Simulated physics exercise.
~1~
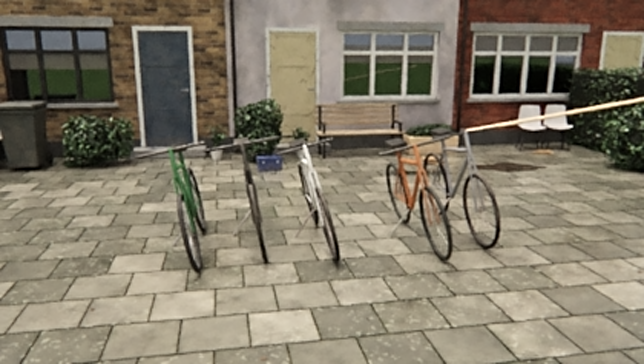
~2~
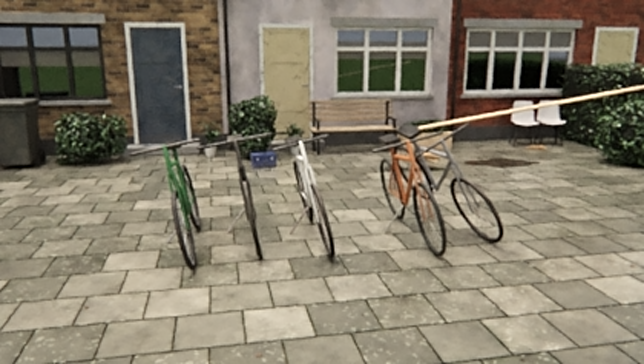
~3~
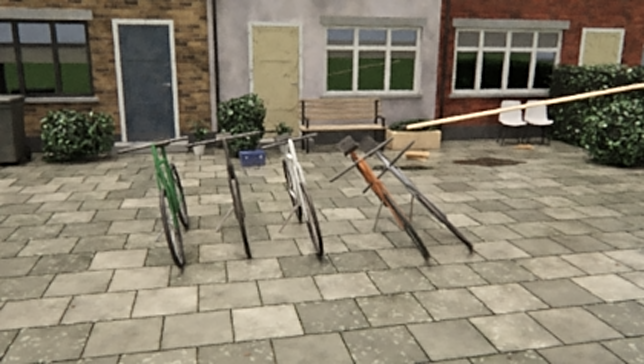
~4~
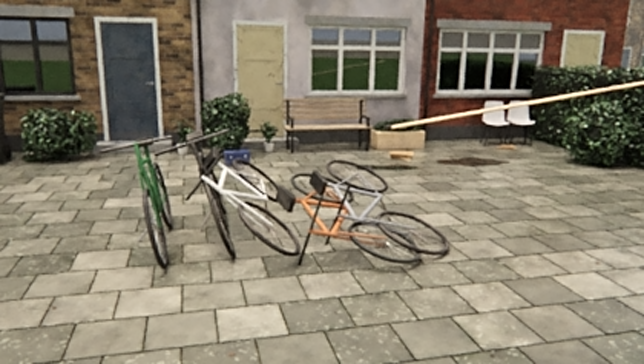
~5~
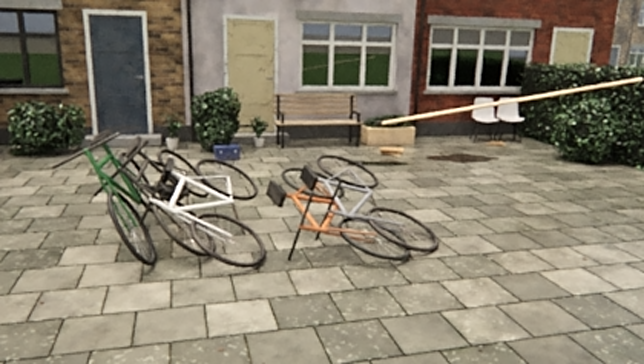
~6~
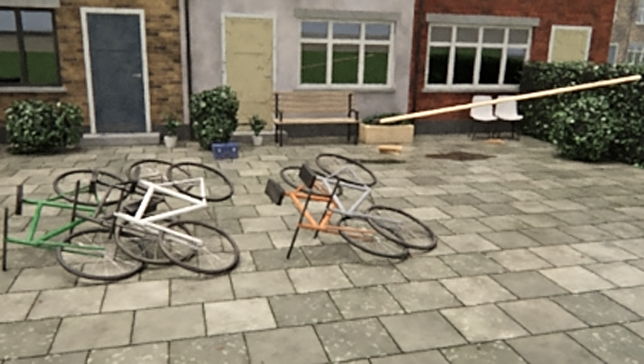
At the start, five bicycles stand parked in a row on a paved yard in front of brick houses, a green one at the left and an orange one toward the right, with a long pole reaching in from the right. The bicycle at the right end tips to the left against the orange one, and both drop to the paving. The next ones along lean over and fall in a tangle, the white-framed one among them. Last, the green bicycle tilts left and goes down. All five end up lying on the ground, in two heaps, with none left standing.
